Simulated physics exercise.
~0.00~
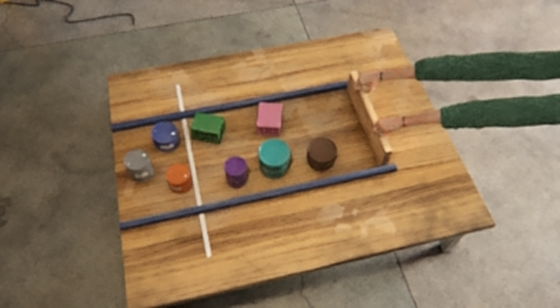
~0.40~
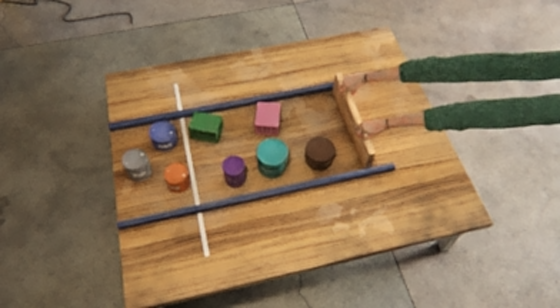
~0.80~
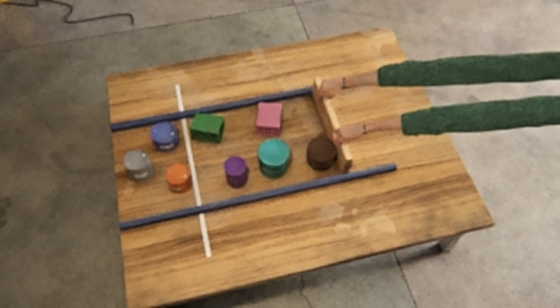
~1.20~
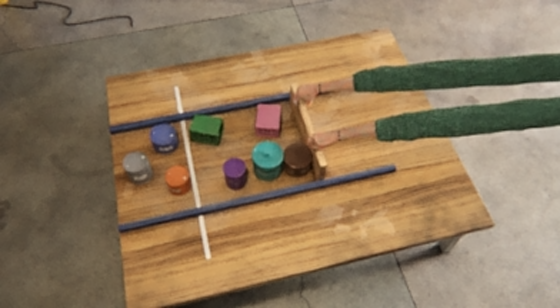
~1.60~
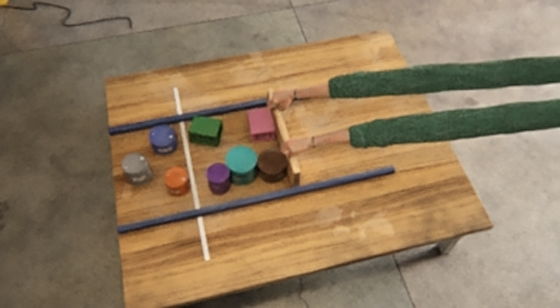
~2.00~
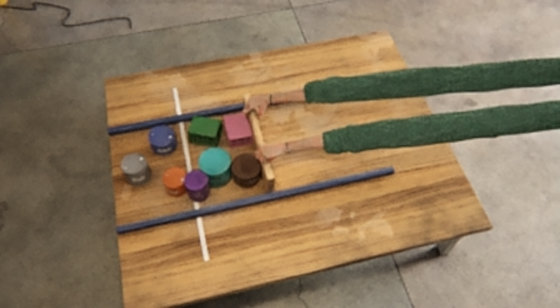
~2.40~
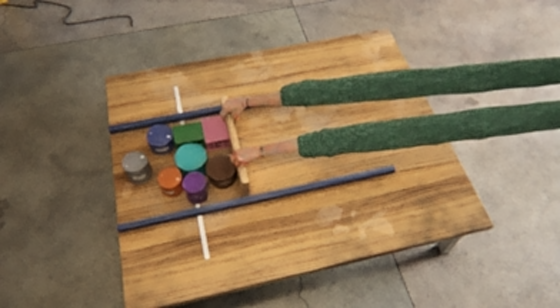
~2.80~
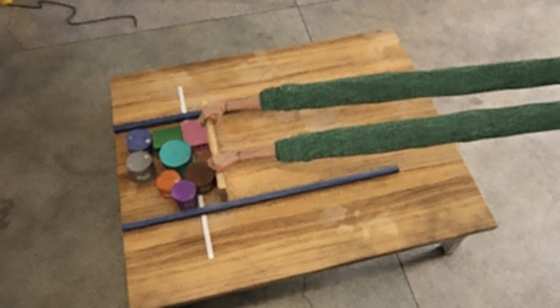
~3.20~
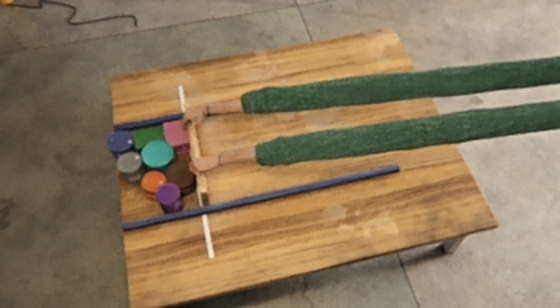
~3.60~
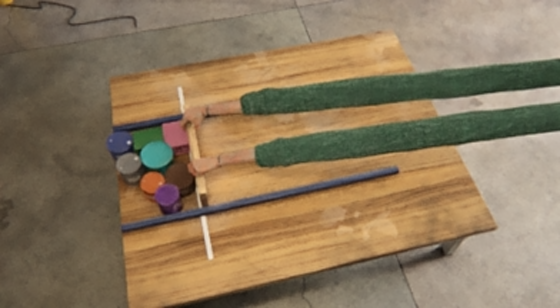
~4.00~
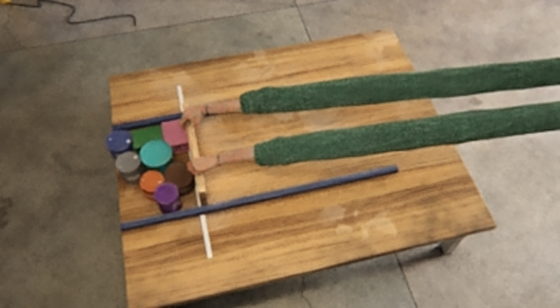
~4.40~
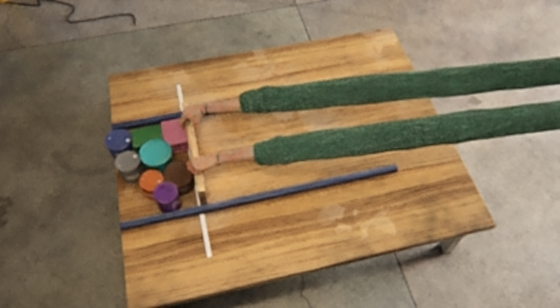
A wooden plank, held upright by two hands in green sleeves, slides left across a low wooden platform between two dark blue battens. It reaches the brown pail first and pushes it against the turquoise one, and soon the pink crate and the purple pail are moving too. The group closes up on the green block and the orange tub, then crowds toward the blue and grey canisters near the left edge. The plank stops at the pale tape line and stays there. All eight objects end packed together at the platform's left end, with none fallen off.
